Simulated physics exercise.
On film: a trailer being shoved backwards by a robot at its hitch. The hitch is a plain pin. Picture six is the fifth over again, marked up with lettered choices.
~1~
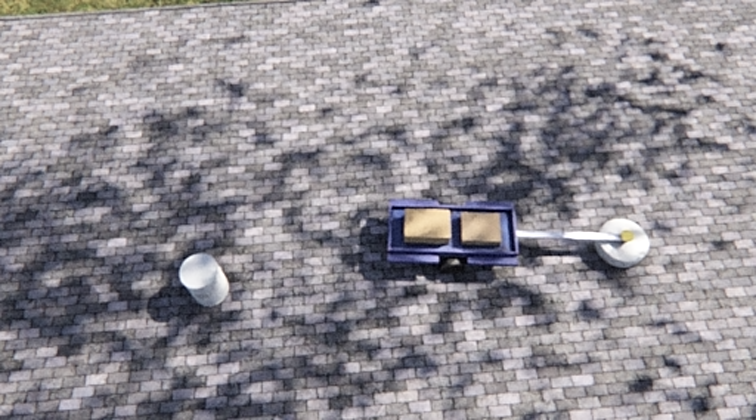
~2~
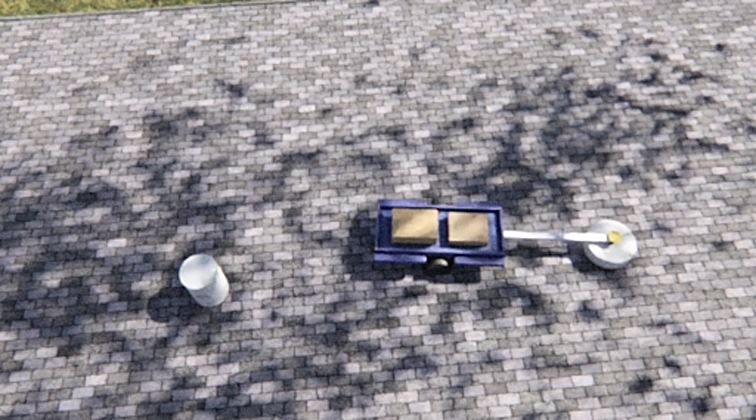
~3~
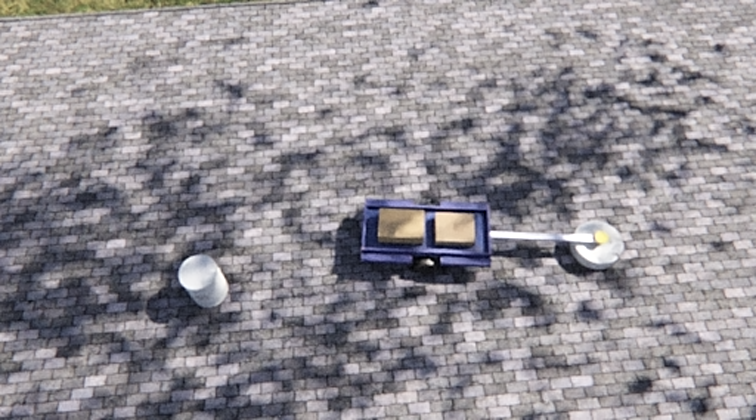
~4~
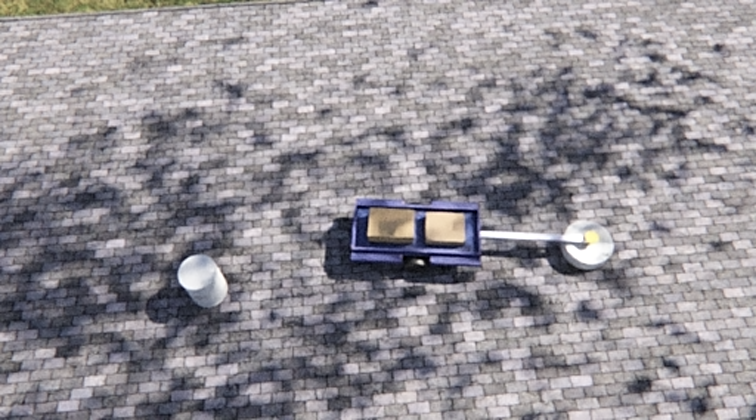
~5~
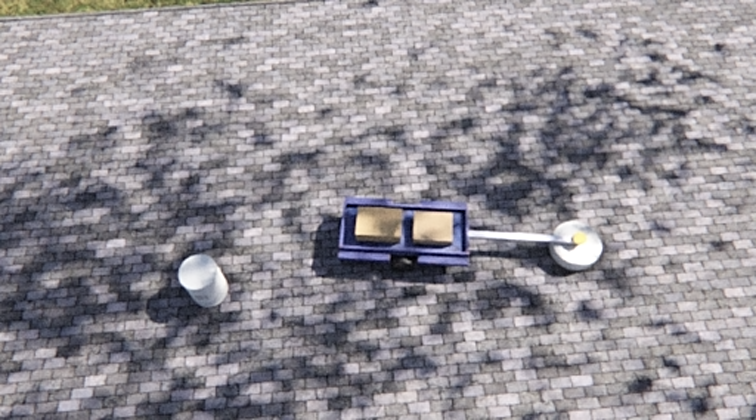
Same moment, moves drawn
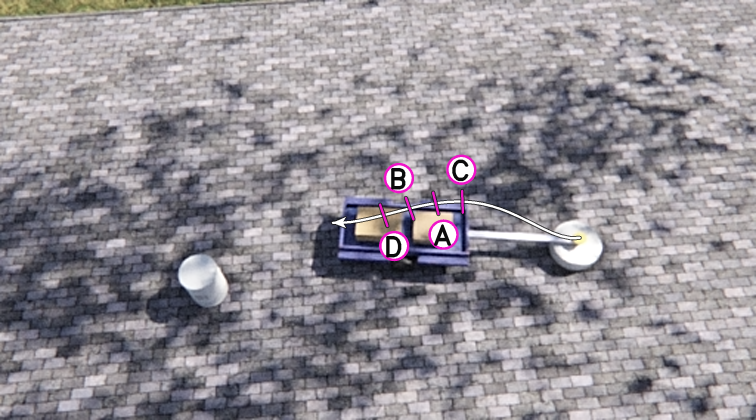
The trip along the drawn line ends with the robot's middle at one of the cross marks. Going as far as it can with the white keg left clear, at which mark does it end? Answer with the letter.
Mark C.
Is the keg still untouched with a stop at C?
Yes.
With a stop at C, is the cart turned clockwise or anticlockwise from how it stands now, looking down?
Anticlockwise.
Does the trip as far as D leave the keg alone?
No.
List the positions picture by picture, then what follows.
The first picture shows robot (623, 241); blue cart (452, 231); white keg (211, 289).
The second picture shows robot (610, 242); blue cart (439, 231); white keg (211, 290).
The third picture shows robot (597, 243); blue cart (426, 231); white keg (210, 291).
The fourth picture shows robot (588, 243); blue cart (416, 230); white keg (210, 290).
The fifth picture shows robot (576, 244); blue cart (404, 229); white keg (210, 290).
On the marked copy, A at (436, 203); B at (410, 208); C at (463, 202); D at (384, 215); the route from (580, 238) via (456, 202) to (333, 223).
Following C. Soon after the start, robot (535, 232), cart (364, 228).
Later, robot (496, 215), cart (329, 230).
In the end, robot (461, 208), cart (295, 236); nothing has been touched.
As for the rest, A is too far, the keg has been hit; B is too far, the keg has been hit; D is too far, the keg has been hit.
